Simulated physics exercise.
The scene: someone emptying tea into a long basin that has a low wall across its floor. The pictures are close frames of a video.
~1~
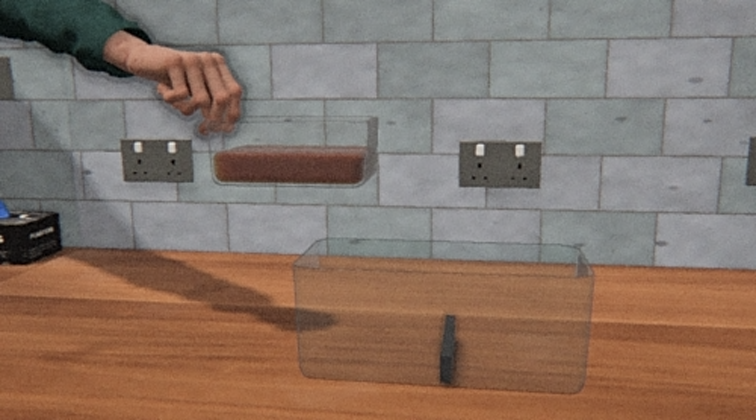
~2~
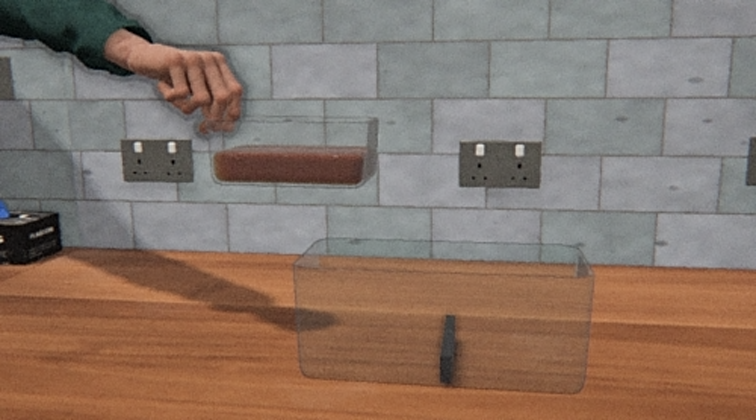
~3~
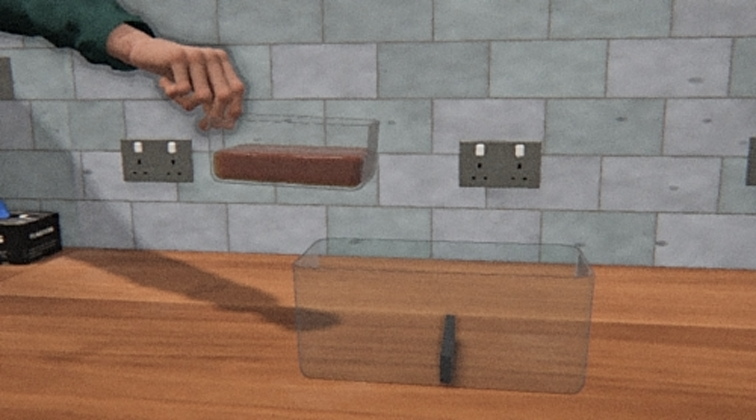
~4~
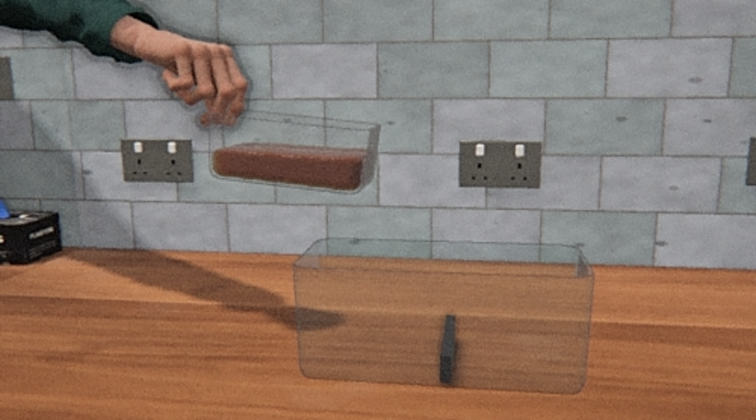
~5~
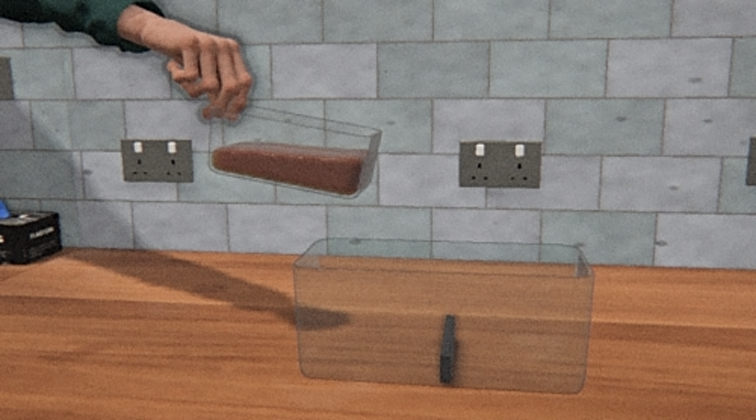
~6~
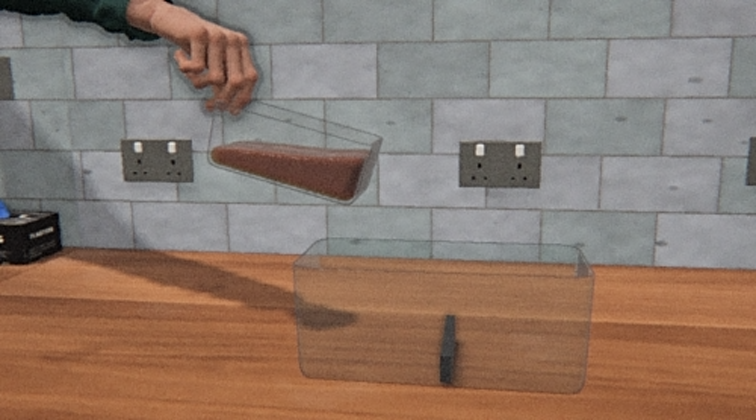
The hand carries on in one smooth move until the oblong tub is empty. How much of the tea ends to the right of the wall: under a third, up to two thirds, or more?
It comes to under a third.
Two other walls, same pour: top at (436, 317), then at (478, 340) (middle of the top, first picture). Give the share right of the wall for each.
First some 10, then 10 per cent.
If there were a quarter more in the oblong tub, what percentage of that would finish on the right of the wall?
About 20 per cent.
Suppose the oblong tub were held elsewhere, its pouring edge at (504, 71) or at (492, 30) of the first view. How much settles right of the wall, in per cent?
About 80 and 80 per cent.
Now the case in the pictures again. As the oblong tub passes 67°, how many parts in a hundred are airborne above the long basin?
Close to 25 per cent.
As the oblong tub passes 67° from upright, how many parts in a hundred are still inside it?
About 45 per cent.
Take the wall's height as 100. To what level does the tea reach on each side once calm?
The left part 80 per cent, the right part 10.
A moment on, the oblong tub is tipped part way and 44 per cent is still to pour, 31 is left of the wall and 0 right of it.
Next, the oblong tub is tipped right over and 9 per cent is still to pour, 83 is left of the wall and 4 right of it.
Then the oblong tub is tipped right over and 0 per cent is still to pour, 92 is left of the wall and 7 right of it.
Later the oblong tub is tipped right over and 0 per cent is still to pour, 92 is left of the wall and 7 right of it.
Finally, 92 per cent lies left of the wall, 7 right of it and 0 outside.
